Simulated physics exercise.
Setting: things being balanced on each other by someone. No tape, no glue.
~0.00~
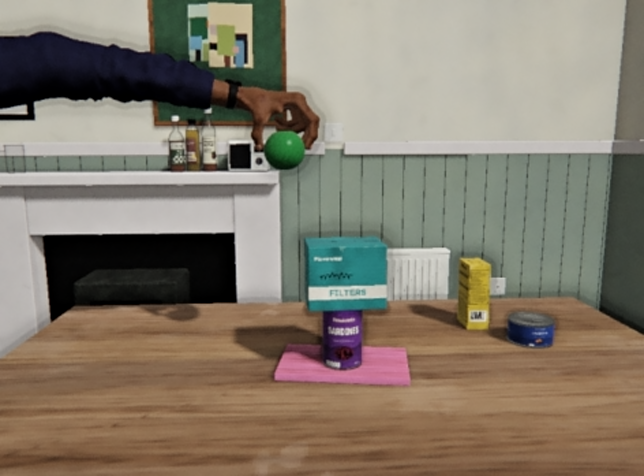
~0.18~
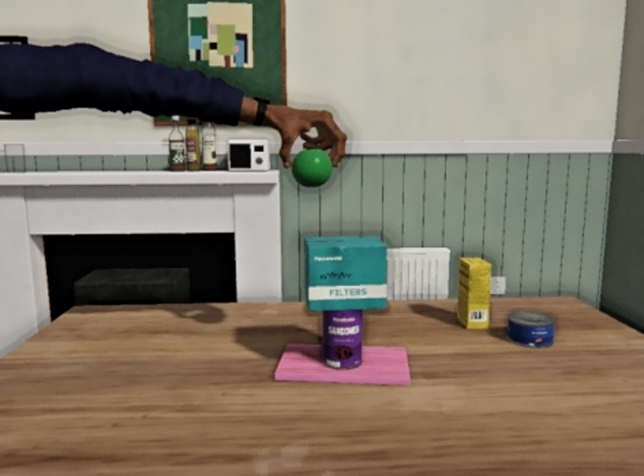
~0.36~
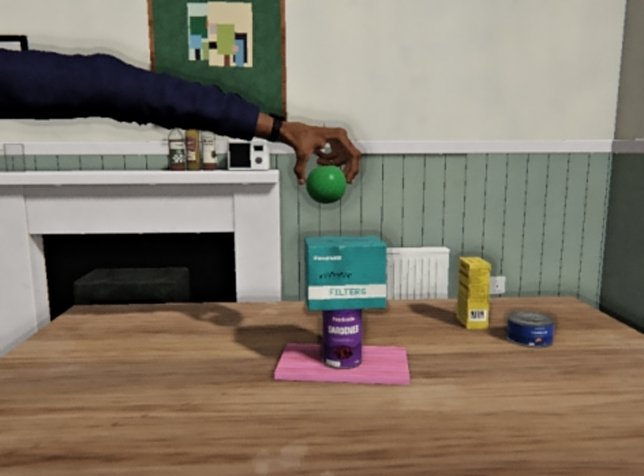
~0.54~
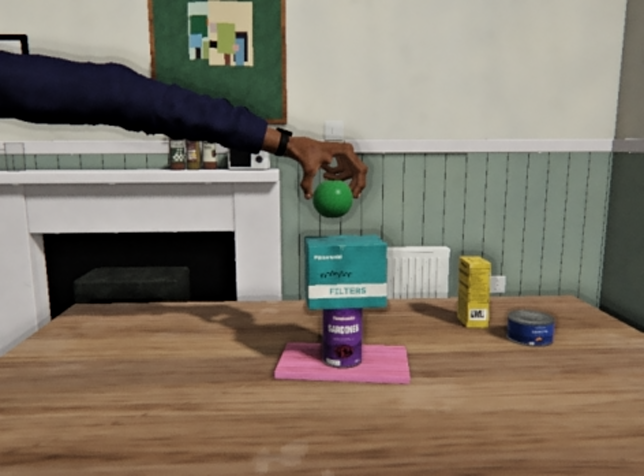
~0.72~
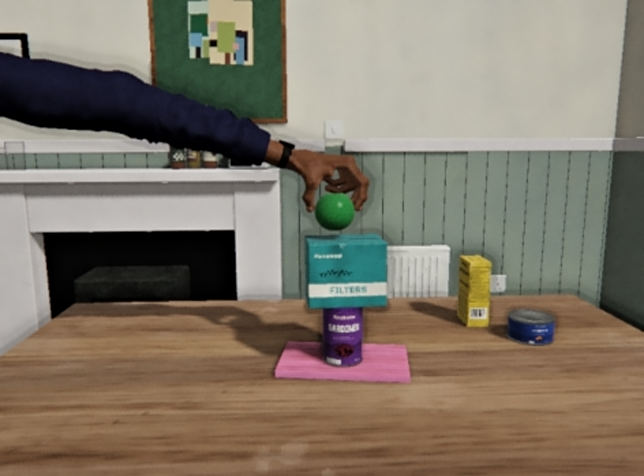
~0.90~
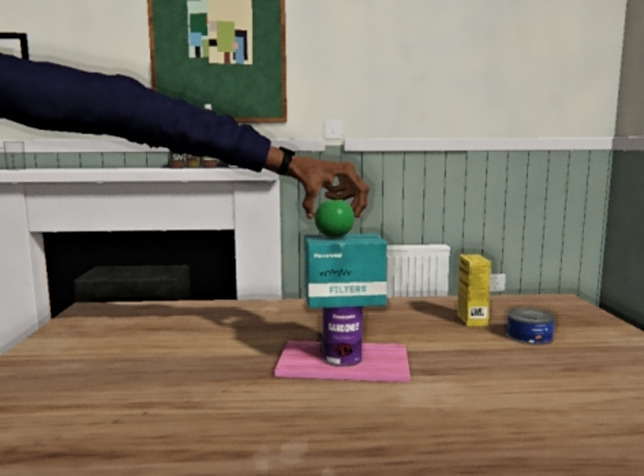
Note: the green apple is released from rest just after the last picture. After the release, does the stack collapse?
Short answer: It's safe.
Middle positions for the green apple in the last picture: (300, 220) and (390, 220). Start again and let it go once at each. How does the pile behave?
Attempt one, the pile falls over; attempt two, it falls over.
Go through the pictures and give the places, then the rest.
In the first frame, coming down; green apple (284, 150); pink board (344, 363).
In the second frame, coming down; green apple (312, 168); yellow carton (473, 293).
In the third frame, coming down; green apple (326, 184); purple tin (342, 333).
In the fourth frame, coming down; green apple (333, 199); turquoise box (344, 271).
In the fifth frame, coming down; green apple (335, 211); blue tub (531, 327).
In the sixth frame, set down, still held; green apple (334, 218); pink board (344, 360).
After 1.10 s, no change.
After 1.30 s, green apple resting near (334, 219).
In the end (2.1 s), all 6 unmoved. At the end, from the last picture's camera, green apple near (334, 219). The pile holds.
